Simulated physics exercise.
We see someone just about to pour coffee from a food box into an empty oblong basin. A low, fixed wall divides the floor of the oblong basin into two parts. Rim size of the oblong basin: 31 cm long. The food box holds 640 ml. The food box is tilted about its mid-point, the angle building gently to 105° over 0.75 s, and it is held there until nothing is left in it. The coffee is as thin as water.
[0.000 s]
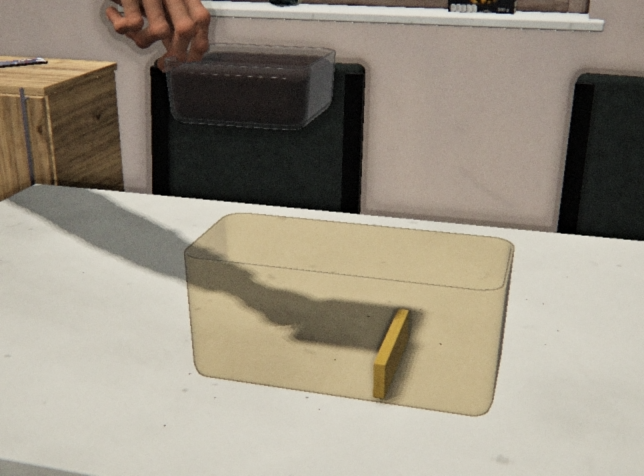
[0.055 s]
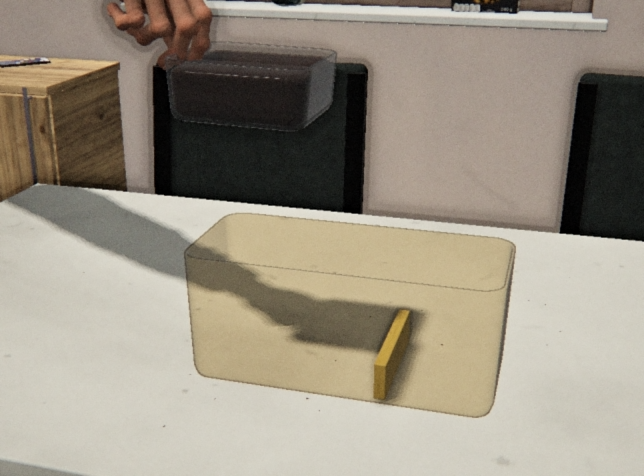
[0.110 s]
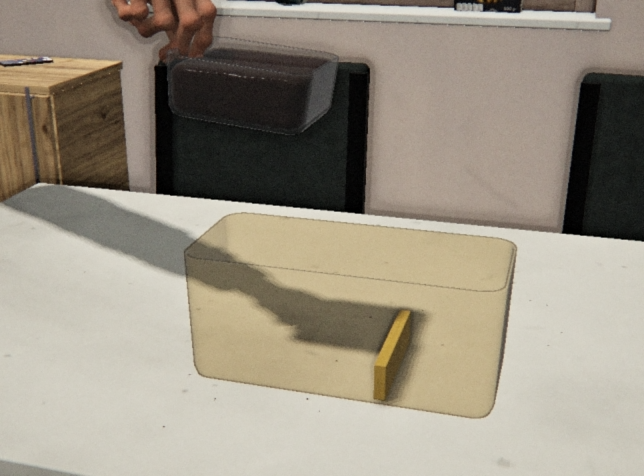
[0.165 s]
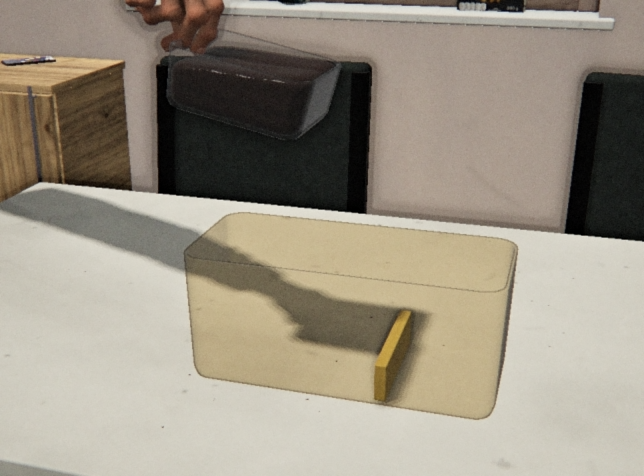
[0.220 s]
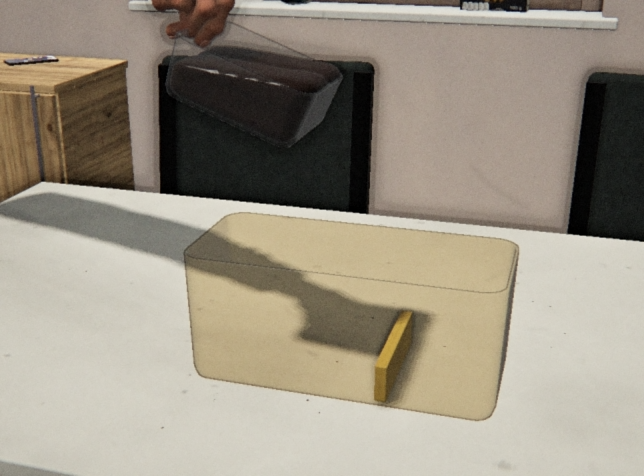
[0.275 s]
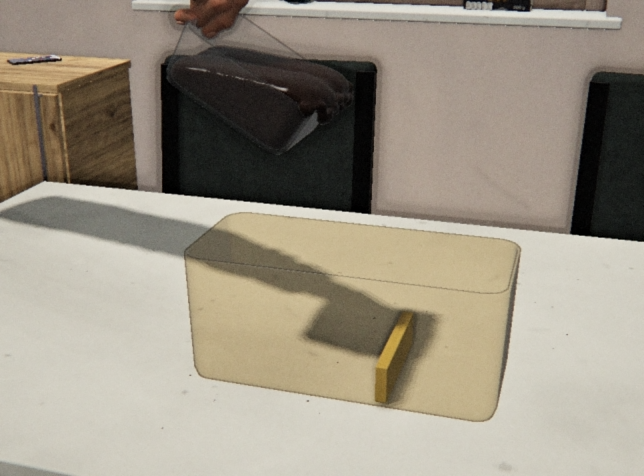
We see a hand above a clear food box of dark coffee, beyond an empty, see-through oblong basin on a white table. The box tilts gradually, then more steeply, its right side dipping as the coffee shifts rightward.
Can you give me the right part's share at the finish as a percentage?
Sure, about 39 percent.
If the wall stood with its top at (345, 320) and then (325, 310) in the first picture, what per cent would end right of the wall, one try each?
In turn about 70 and 75 per cent.
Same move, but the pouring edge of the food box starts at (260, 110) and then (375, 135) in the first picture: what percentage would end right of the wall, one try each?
The first try gives 10 percent and the second 55 percent.
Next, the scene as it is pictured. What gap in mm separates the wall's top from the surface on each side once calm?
Left 26 mm, right 18 mm.
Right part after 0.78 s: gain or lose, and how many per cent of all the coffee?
Change: Decrease, about 2.
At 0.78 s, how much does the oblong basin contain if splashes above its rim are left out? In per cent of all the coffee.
Roughly 84 %.
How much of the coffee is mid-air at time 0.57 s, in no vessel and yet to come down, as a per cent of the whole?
It comes to about 48 percent.
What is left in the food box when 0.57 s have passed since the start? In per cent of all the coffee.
I reckon about 10 in a hundred is still held.
After 0.57 s the tilt is 90° and 11 per cent is still to pour, 13 is left of the wall and 28 right of it.
After 0.78 s the tilt is 105° and 2 per cent is still to pour, 42 is left of the wall and 42 right of it.
After 1.01 s the tilt is 105° and 0 per cent is still to pour, 50 is left of the wall and 40 right of it.
After 1.25 s the tilt is 105° and 0 per cent is still to pour, 50 is left of the wall and 39 right of it.
In the end 50 per cent lies left of the wall, 39 right of it and 10 outside.
